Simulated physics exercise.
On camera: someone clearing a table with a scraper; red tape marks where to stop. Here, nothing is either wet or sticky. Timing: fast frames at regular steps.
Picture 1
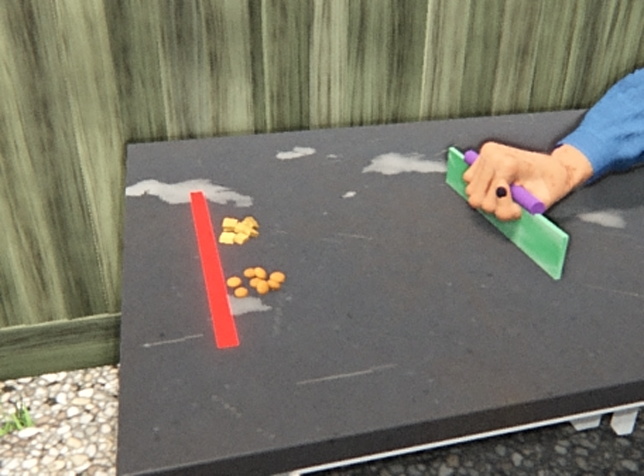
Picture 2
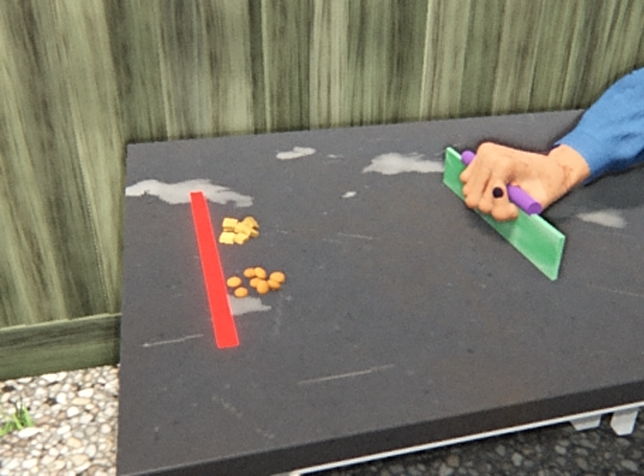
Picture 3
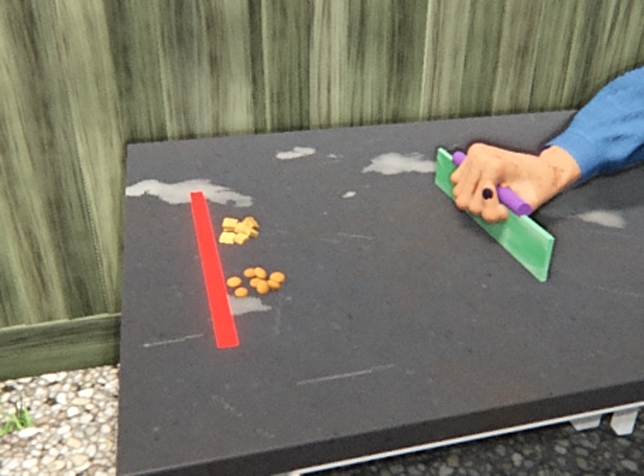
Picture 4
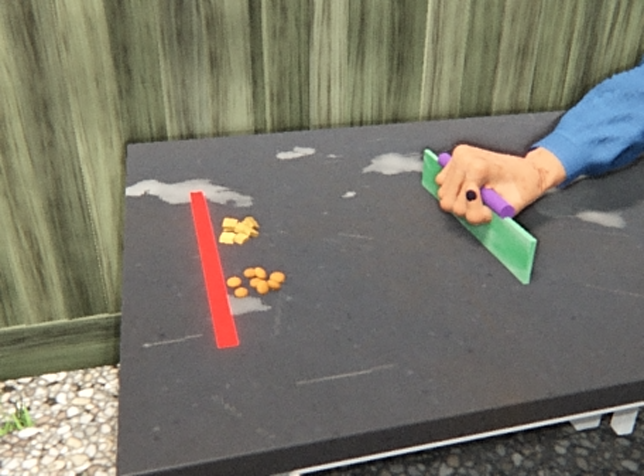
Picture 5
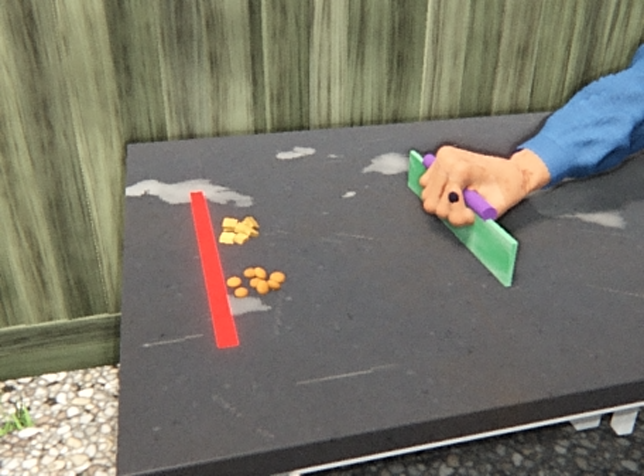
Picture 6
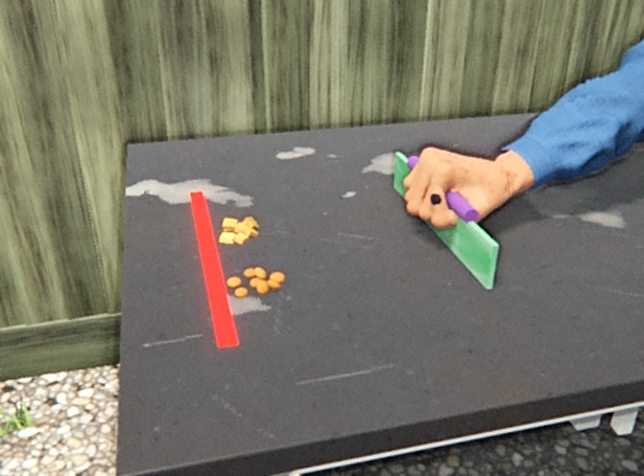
To begin with, a hand in a blue sleeve holds a green scraper by its purple handle at the right of a dark tabletop, with two small batches of food pieces beside red tape on the left. The scraper then slides a short way left, while both batches stay still.
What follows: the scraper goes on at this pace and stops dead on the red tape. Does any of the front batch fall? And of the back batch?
In the end the front batch ends up fully on, the back batch ends up fully on.
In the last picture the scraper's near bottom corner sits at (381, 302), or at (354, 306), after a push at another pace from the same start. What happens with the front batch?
The first pace sees it shed some bits below, the second sees it shed some bits below.
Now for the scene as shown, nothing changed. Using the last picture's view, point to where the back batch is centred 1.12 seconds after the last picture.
(178, 236), roughly.
Then, 0.41 s after the last picture, scraper still moving, near (318, 204); front batch all on the table, its front near (234, 283); back batch all on the table, its front near (228, 238).
Then, 0.84 s after the last picture, scraper stopped at the red tape; front batch all on the table, its front near (181, 305); back batch all on the table, its front near (167, 232).
At rest, scraper stopped at the red tape; front batch all on the table, its front near (179, 305); back batch all on the table, its front near (165, 232).
